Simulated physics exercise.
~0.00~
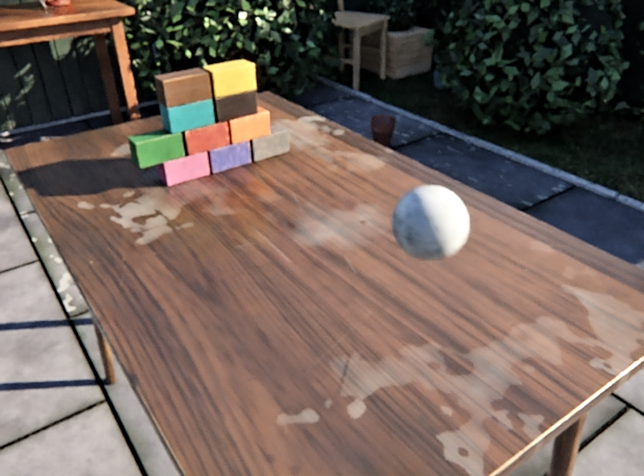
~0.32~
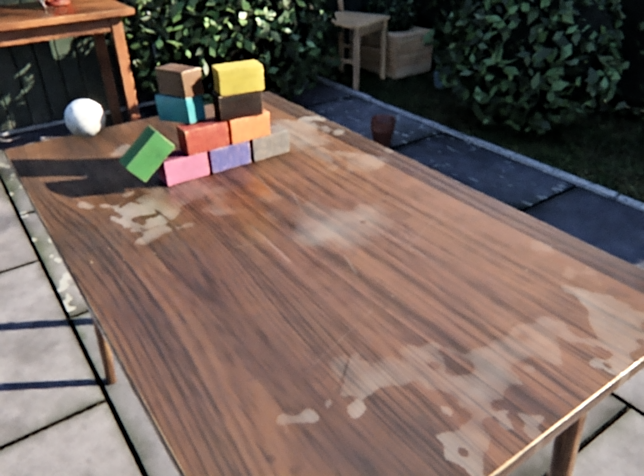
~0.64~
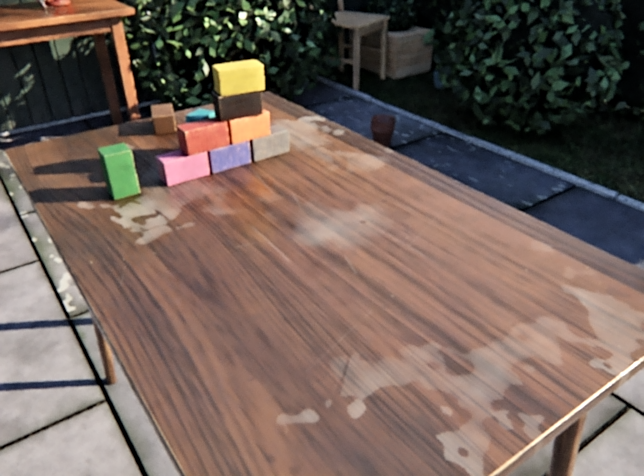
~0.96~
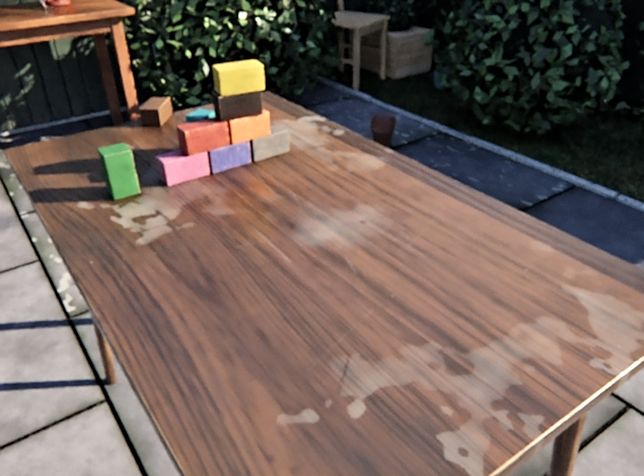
A white ball flies left into stacked blocks, toppling the green, turquoise and brown ones.
